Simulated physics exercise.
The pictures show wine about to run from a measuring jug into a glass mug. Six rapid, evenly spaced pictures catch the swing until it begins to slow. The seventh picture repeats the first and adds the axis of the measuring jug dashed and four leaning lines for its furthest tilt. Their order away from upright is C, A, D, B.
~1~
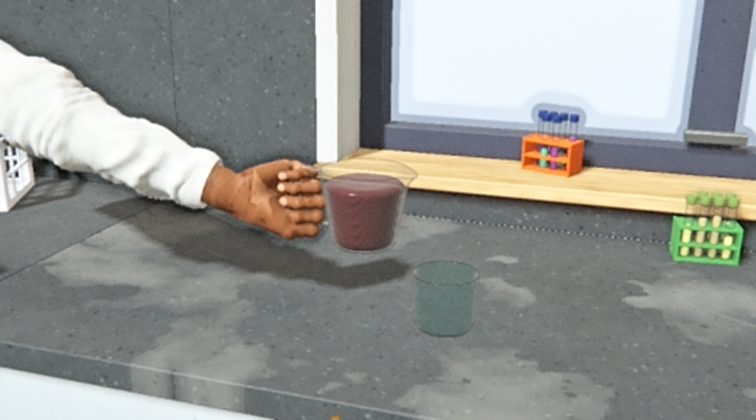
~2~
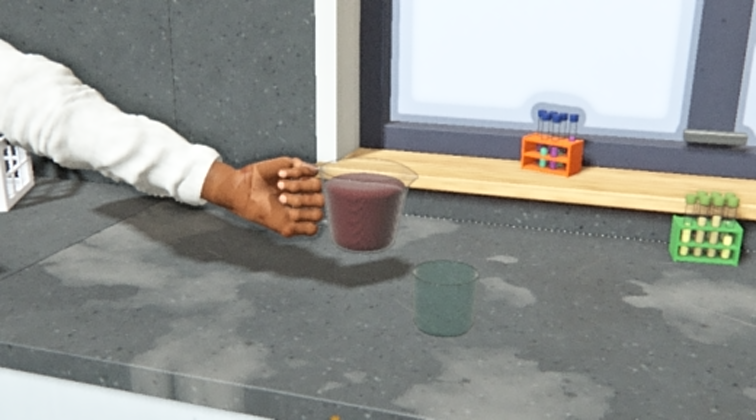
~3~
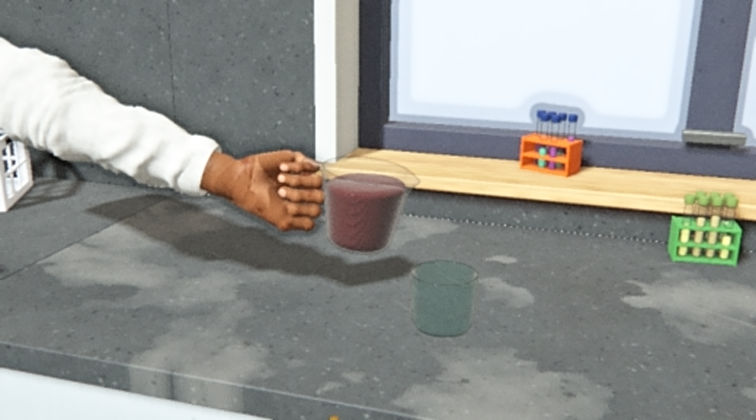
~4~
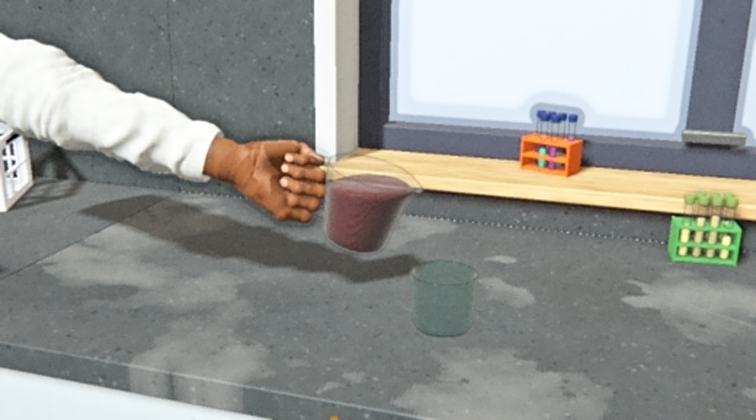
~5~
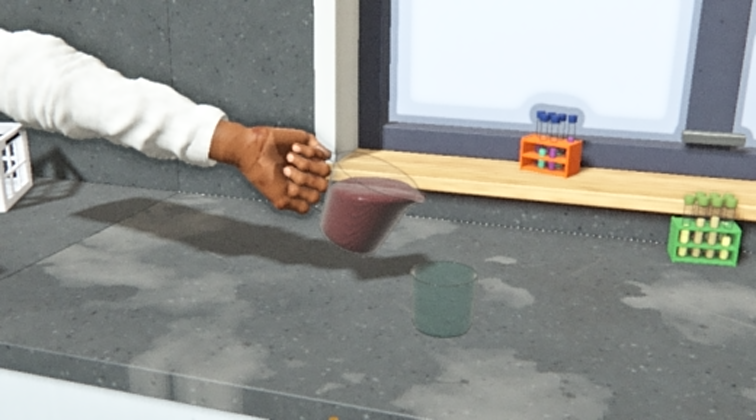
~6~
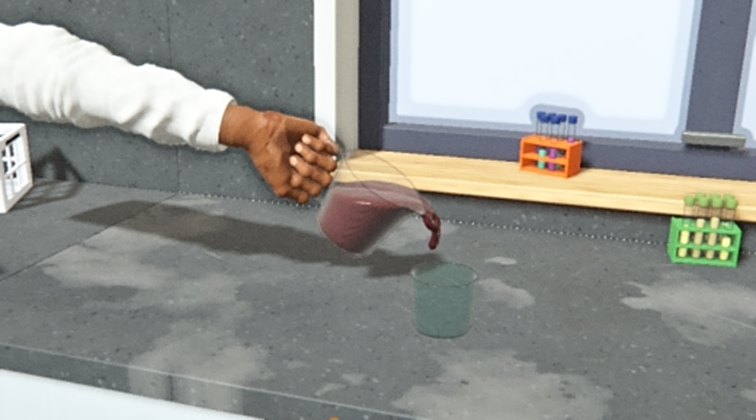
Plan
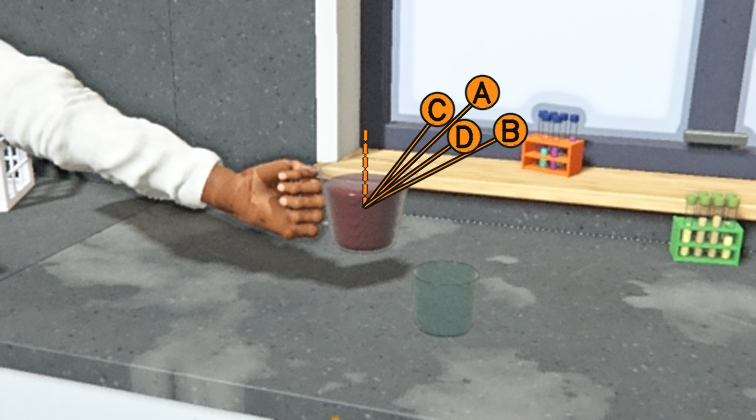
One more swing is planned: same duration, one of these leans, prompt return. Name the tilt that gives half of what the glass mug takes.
Use tilt A.
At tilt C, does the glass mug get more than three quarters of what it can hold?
No, it does not.
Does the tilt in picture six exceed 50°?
No, it does not.
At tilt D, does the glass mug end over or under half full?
Over.
In orange, A at (470, 105); B at (495, 139); C at (428, 124); D at (449, 146).
For tilt A, the glass mug ends with about 52 % of what it can hold.
For tilt B, the glass mug ends with about 91 % of what it can hold; 4 % of the wine is spilt.
For tilt C, the glass mug ends with about 34 % of what it can hold.
For tilt D, the glass mug ends with about 74 % of what it can hold.
